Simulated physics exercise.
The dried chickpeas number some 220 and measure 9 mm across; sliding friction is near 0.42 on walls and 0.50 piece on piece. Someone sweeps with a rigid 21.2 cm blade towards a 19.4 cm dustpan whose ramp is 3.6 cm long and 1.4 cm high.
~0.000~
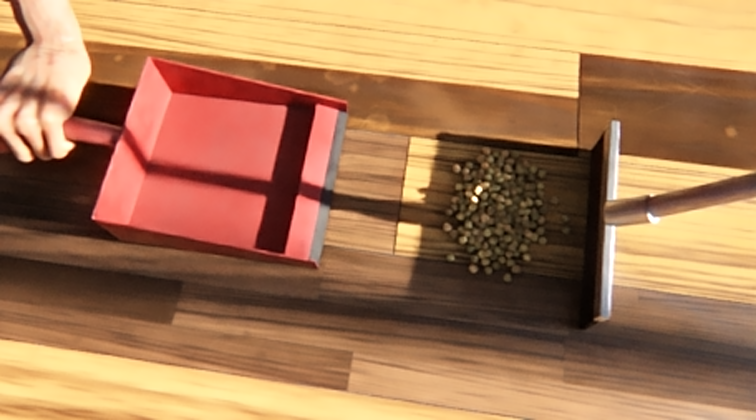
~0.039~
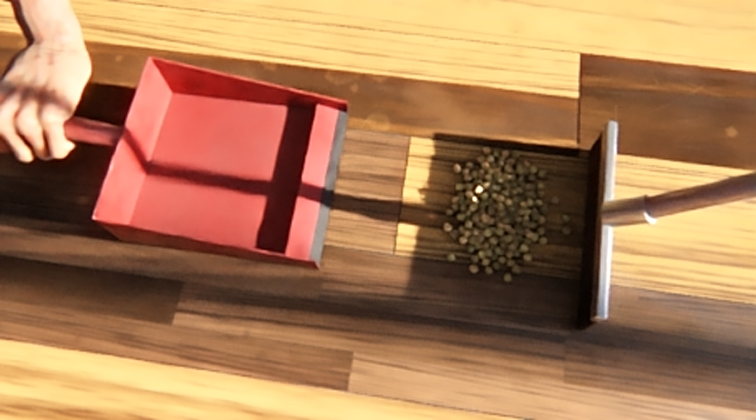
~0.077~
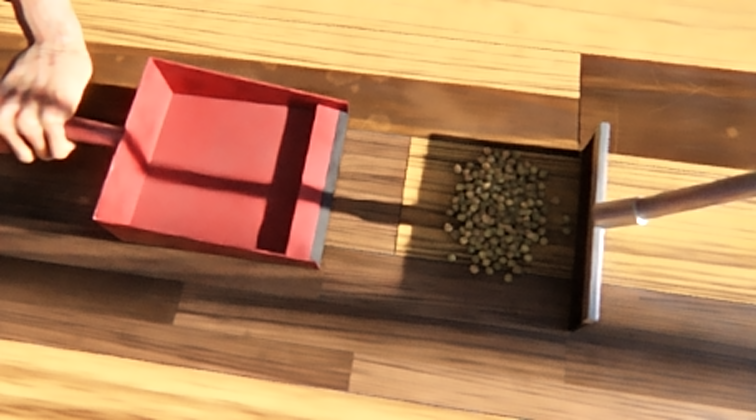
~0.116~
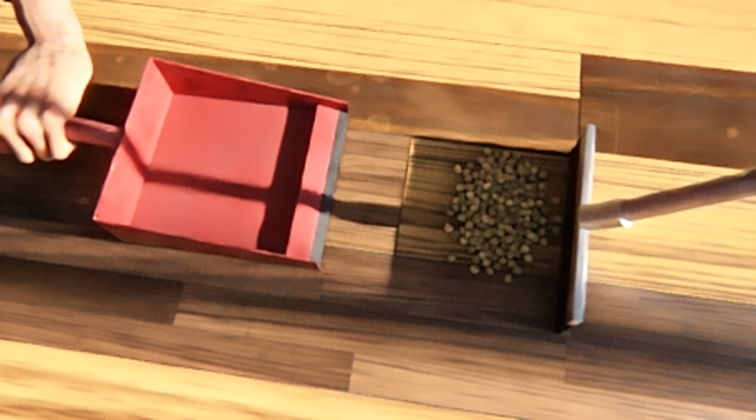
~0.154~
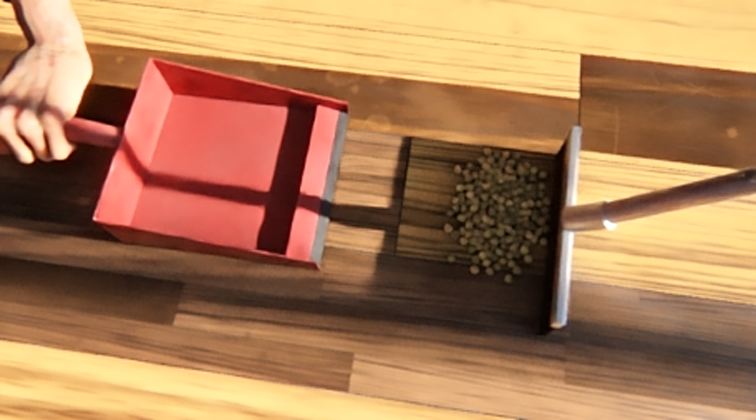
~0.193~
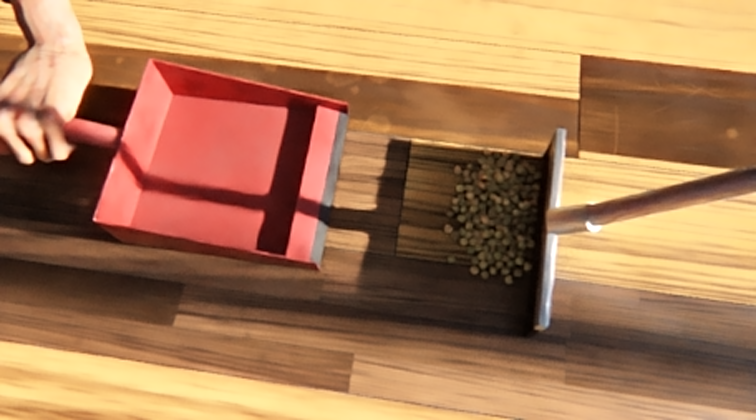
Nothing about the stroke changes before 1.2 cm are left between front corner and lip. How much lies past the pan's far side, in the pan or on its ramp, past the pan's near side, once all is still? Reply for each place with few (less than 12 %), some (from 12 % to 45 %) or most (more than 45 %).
Past the pan's far side - few; in the pan or on its ramp - some; past the pan's near side - some.
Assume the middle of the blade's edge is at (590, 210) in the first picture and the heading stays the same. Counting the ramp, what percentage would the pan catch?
I'd estimate about 40 per cent.
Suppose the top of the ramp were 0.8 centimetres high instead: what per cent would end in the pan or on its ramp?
I'd put it near 35 per cent, ramp counted.
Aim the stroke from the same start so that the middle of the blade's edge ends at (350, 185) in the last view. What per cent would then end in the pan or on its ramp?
That would come to near 55 percent.
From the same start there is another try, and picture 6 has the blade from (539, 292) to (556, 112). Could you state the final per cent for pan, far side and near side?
The pan gets 45, the far side 15 and the near side 5.
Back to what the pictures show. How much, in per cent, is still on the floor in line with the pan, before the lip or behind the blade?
That works out near 50 percent.
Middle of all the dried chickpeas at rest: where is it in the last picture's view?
Centre at rest: Approx. (328, 212) px.
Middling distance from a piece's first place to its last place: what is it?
I'd say close to 20 cm.
After 0.46 s, middle of the blade 12 cm from the lip; 0 % over the lip, far side 0 %, near side 5 %.
After 0.63 s, middle of the blade 6 cm from the lip; 0 % over the lip, far side 0 %, near side 15 %.
Then, at 0.93 s, middle of the blade 2 cm from the lip; 30 % over the lip, far side 0 %, near side 15 %.
In the end, at 1.3 s, far side 0 %, pan 30 %, near side 15 %, in front of the lip or behind the blade 50 %.
